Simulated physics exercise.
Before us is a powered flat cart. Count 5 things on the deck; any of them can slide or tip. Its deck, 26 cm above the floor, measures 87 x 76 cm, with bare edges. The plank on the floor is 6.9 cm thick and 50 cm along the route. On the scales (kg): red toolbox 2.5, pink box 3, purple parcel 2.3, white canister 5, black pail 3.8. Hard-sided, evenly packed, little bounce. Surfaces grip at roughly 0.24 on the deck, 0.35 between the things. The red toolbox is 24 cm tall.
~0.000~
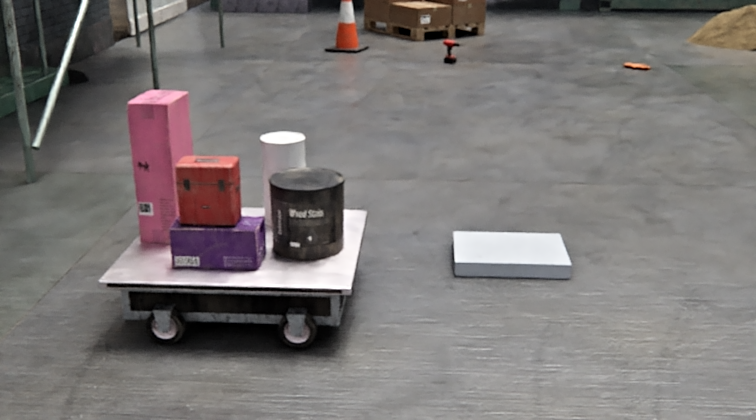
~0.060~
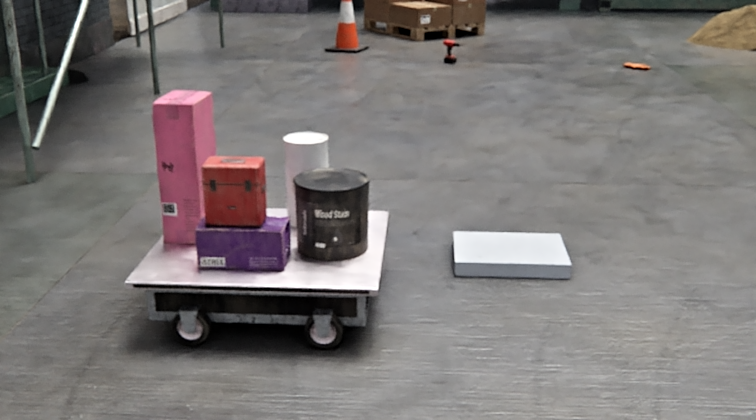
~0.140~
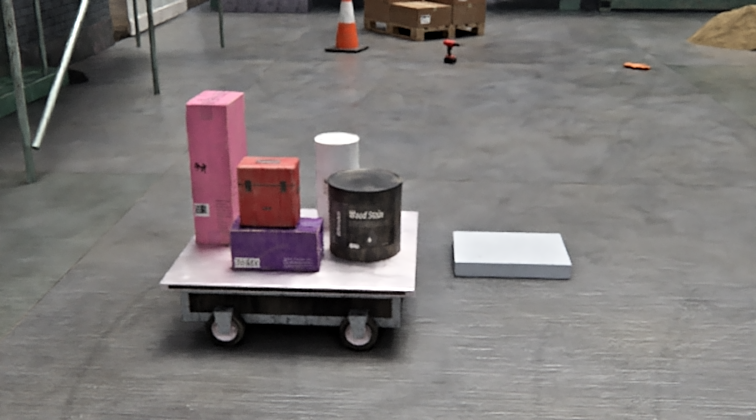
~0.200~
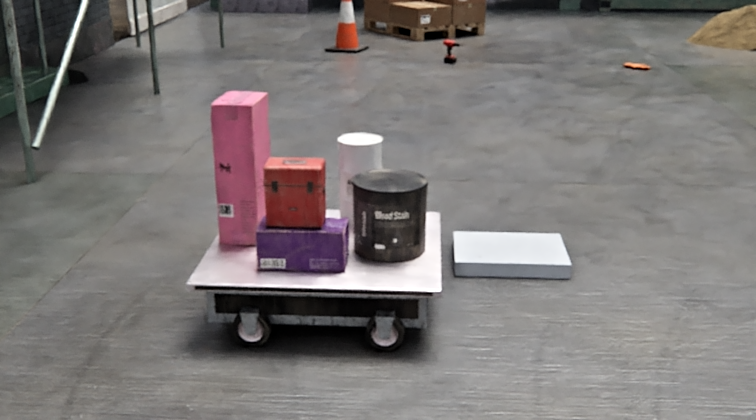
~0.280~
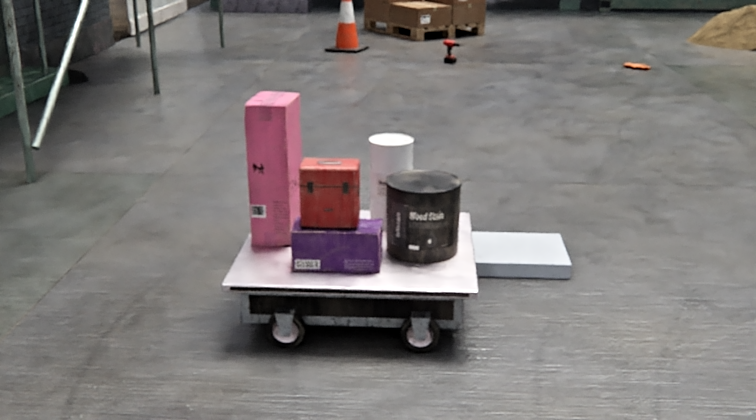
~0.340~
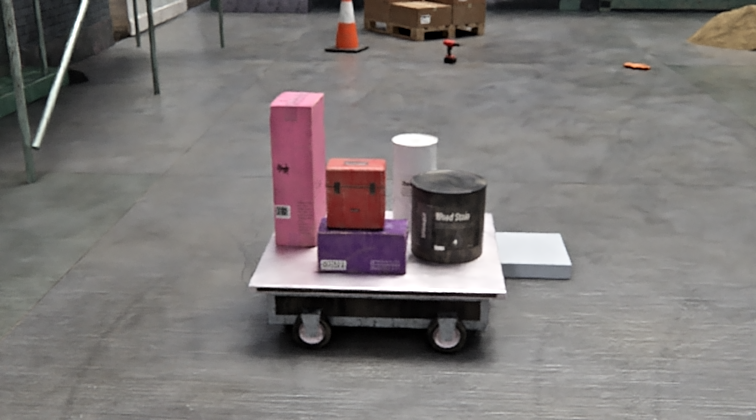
A flat cart carrying boxes and cylinders rolls right, passing in front of a white slab.
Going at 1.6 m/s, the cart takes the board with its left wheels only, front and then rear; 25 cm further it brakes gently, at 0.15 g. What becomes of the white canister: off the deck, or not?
The white canister is still aboard.
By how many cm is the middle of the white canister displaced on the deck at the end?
Some 40 cm.
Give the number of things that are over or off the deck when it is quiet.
In all, 3.
Around 0.64 s, cart has run 102 cm; white canister at 37° to upright near (505, 168); black pail at 23° to upright; red toolbox shifted 4 cm.
Around 0.94 s, cart has run 150 cm; white canister on its side near (597, 217); pink box at 54° to upright; red toolbox at 5° to upright.
Around 1.34 s, cart has run 212 cm; red toolbox now off the deck; white canister on its side; pink box at 69° to upright.
Around 1.74 s, cart has run 252 cm; pink box now off the deck; white canister on its side; purple parcel shifted 13 cm.
Finally (2.7 s), off the deck, red toolbox and pink box; on their side or leaning hard on the deck, white canister; not toppled but over 10 cm from the start, purple parcel; the last one still in place (within 10 cm).
